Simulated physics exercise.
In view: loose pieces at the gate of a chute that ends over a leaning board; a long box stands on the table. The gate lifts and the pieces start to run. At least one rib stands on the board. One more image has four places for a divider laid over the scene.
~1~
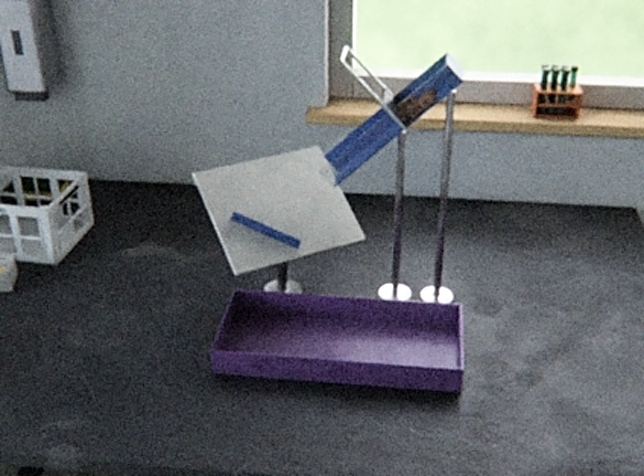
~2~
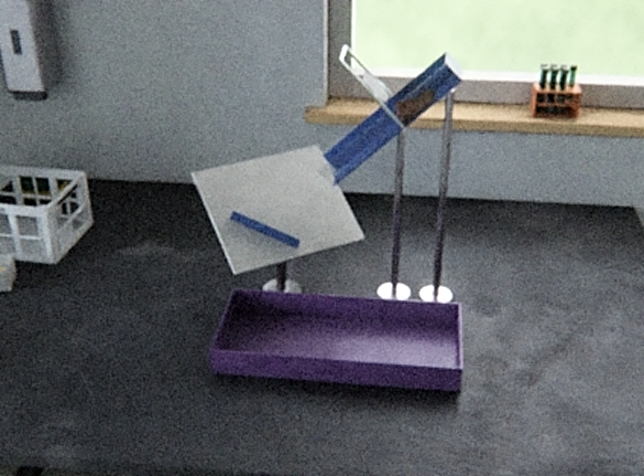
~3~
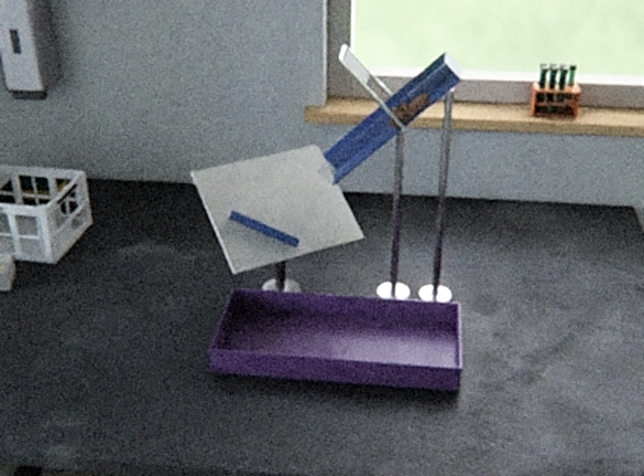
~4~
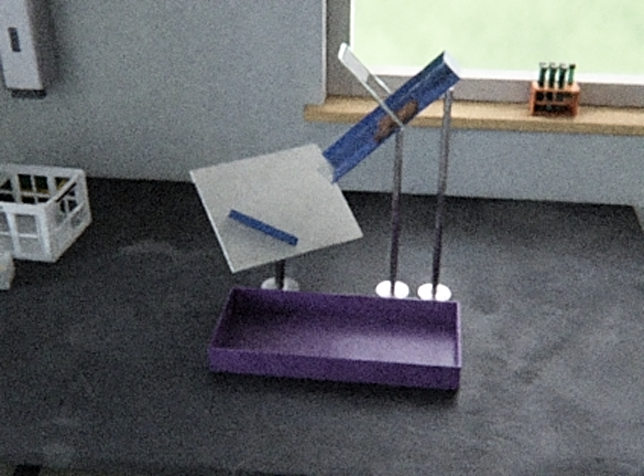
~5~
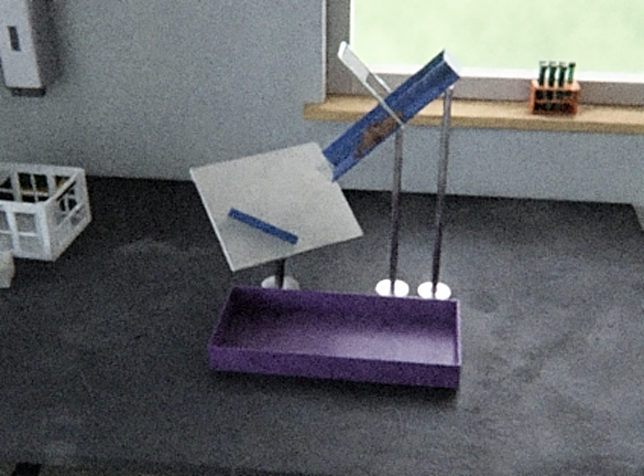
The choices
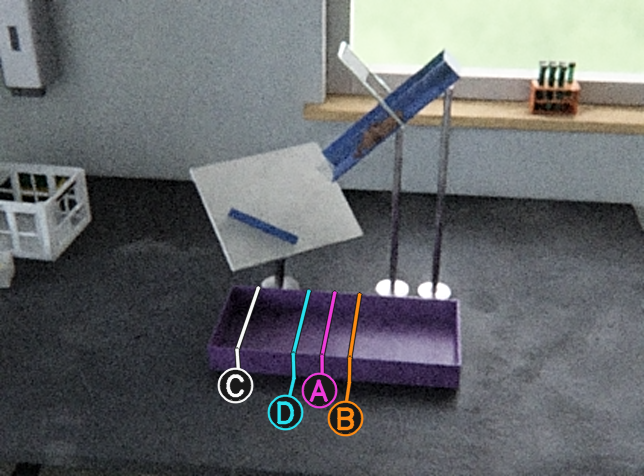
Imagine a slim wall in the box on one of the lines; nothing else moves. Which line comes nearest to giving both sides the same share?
Line A does it best.
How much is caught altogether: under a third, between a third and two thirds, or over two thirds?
It is over two thirds.
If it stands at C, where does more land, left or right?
The right side.
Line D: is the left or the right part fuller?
Right.
On the marked copy, line A crosses the front rim at (322, 355); line B crosses the front rim at (349, 357); line C crosses the front rim at (237, 349); line D crosses the front rim at (293, 353).
With A, of what is caught, about half on the left of the divider, about half on the right.
With B, of what is caught, nearly all on the left of the divider, a small part on the right.
With C, of what is caught, none on the left of the divider, all on the right.
With D, of what is caught, a stray few on the left of the divider, nearly all on the right.
